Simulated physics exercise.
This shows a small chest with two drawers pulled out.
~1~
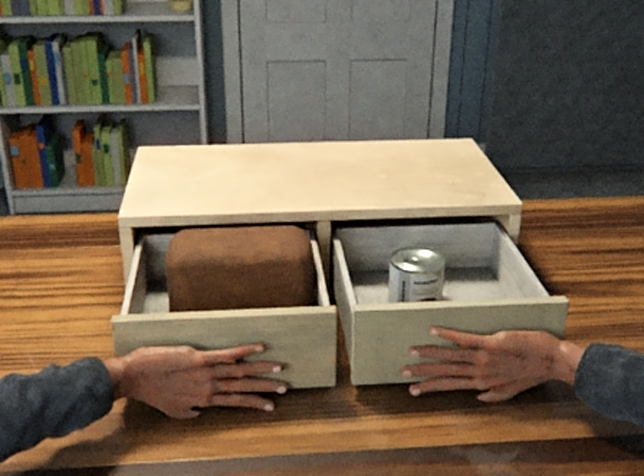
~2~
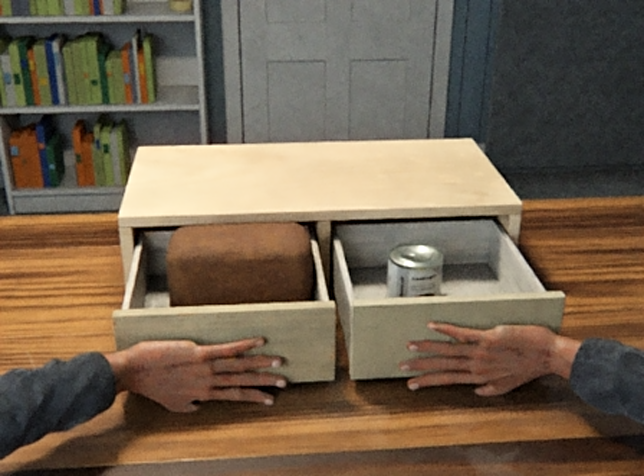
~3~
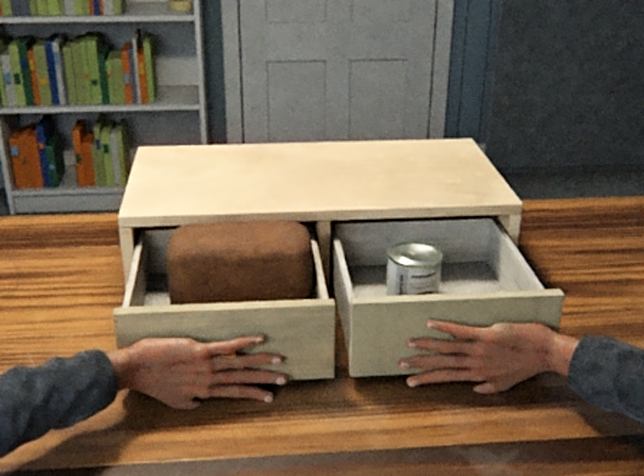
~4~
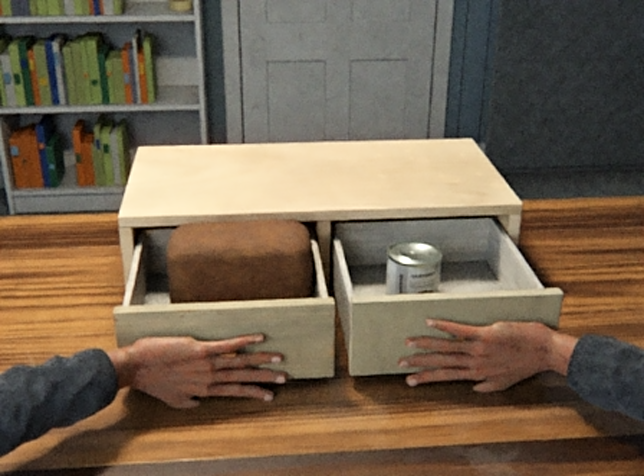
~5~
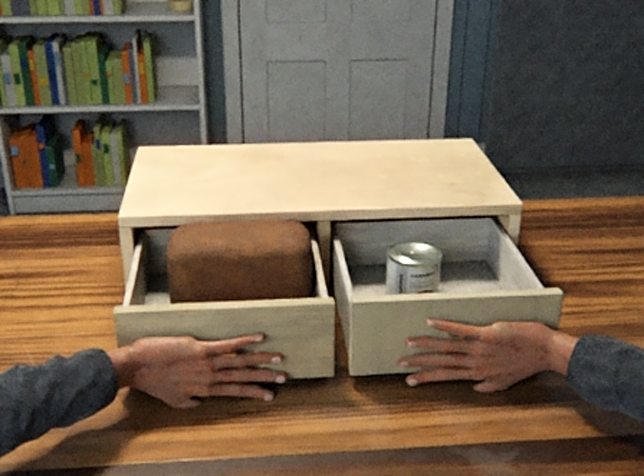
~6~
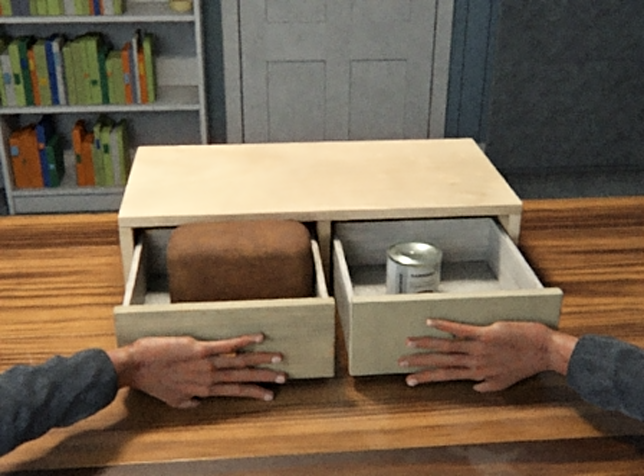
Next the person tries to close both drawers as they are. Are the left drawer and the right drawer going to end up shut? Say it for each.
As it turns out, the left drawer will not close, the right drawer goes all the way in.
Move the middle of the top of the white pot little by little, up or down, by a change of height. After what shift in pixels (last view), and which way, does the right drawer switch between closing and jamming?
Some 16 pixels, up.
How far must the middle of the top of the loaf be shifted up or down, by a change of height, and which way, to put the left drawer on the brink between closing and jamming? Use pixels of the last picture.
About 16 pixels down.
Then, 0.46 s on from there, left drawer starting in; right drawer about half in.
In the end, the left drawer jams; the right drawer closes.
